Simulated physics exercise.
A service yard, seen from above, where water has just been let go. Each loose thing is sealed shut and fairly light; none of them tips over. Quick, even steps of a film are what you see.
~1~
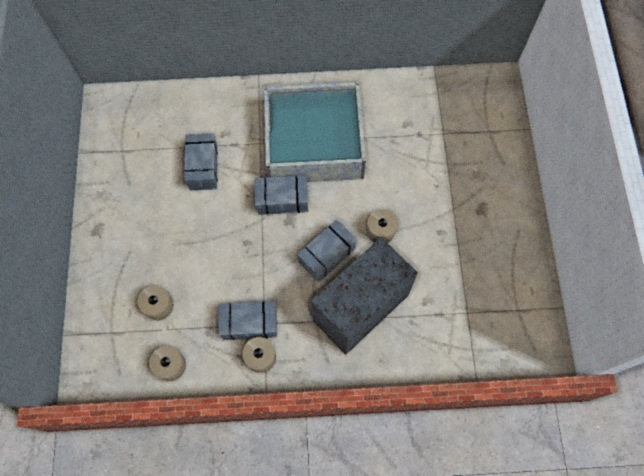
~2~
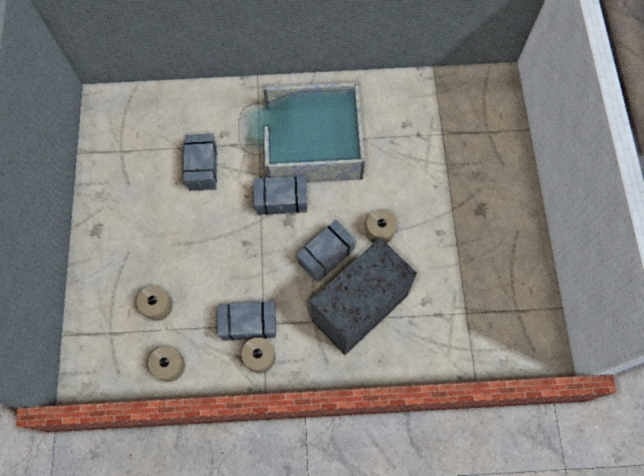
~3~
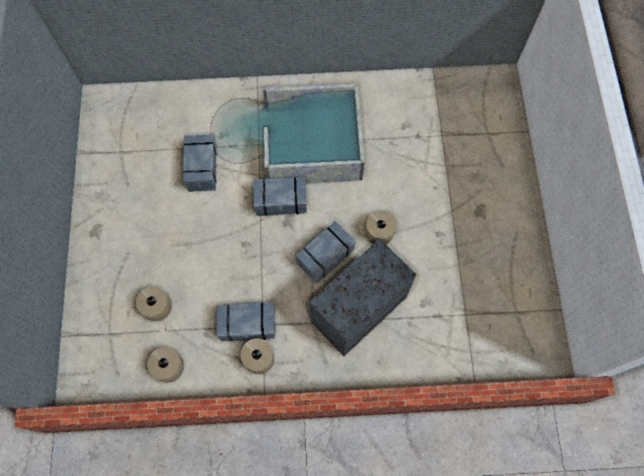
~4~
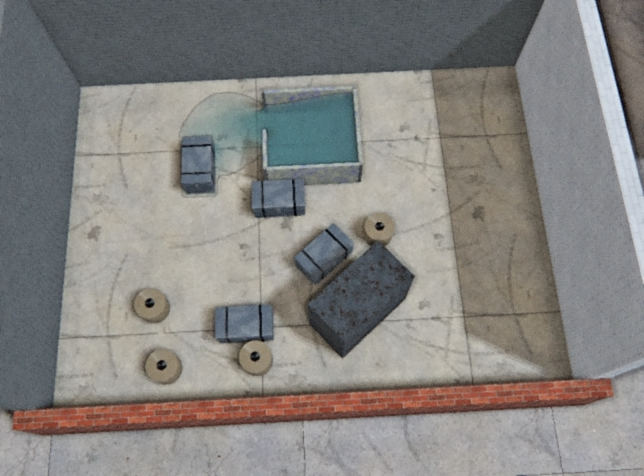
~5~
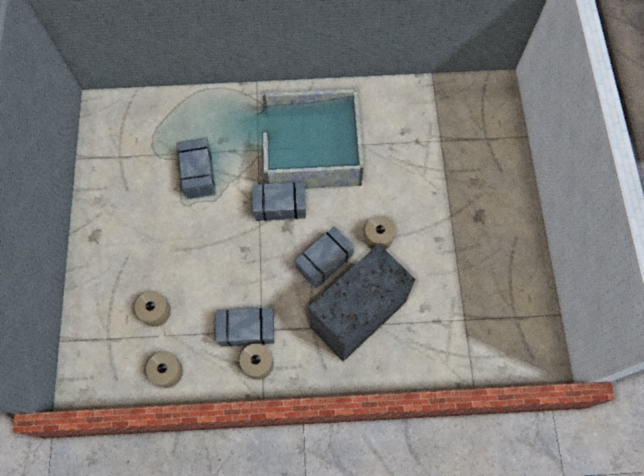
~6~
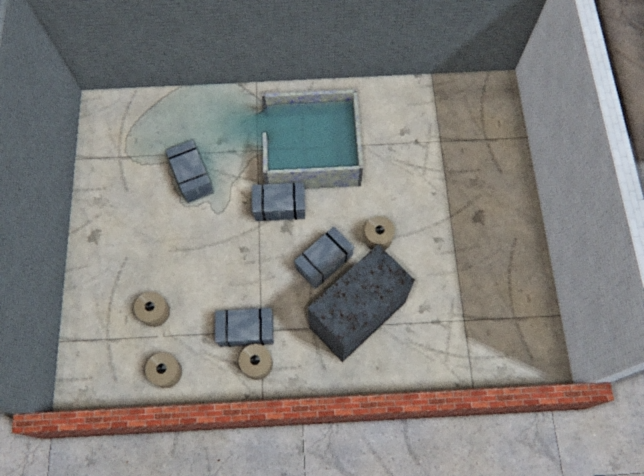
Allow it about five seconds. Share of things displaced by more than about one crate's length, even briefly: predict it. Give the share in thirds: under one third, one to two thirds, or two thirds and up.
Low band.
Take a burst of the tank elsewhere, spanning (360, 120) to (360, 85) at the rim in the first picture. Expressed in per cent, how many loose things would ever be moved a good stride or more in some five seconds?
Estimate: Close to 0 in a hundred.
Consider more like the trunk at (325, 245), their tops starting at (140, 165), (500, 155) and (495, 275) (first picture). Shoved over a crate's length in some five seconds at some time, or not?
The first travels far, the second sits tight, the third sits tight.
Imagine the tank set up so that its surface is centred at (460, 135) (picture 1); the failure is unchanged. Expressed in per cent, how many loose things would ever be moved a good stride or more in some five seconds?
By my reckoning, about 20 per cent.
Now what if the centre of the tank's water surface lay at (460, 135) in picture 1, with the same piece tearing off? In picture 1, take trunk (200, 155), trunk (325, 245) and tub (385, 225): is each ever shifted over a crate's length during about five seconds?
Result per object - went far, stayed close, stayed close.
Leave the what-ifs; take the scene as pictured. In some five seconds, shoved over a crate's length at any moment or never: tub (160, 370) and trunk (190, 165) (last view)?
Shy of that, at least that much.
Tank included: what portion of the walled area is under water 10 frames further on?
25 in a hundred, roughly.
A moment on, 0 of 8 are well off their spots; 0 afloat.
Next, 1 of 8 are well off their spots; 0 afloat.
Later, 1 of 8 are well off their spots; 0 afloat.
In the end, 1 of 8 are well off their spots, and 1 have been at some point; 0 afloat.
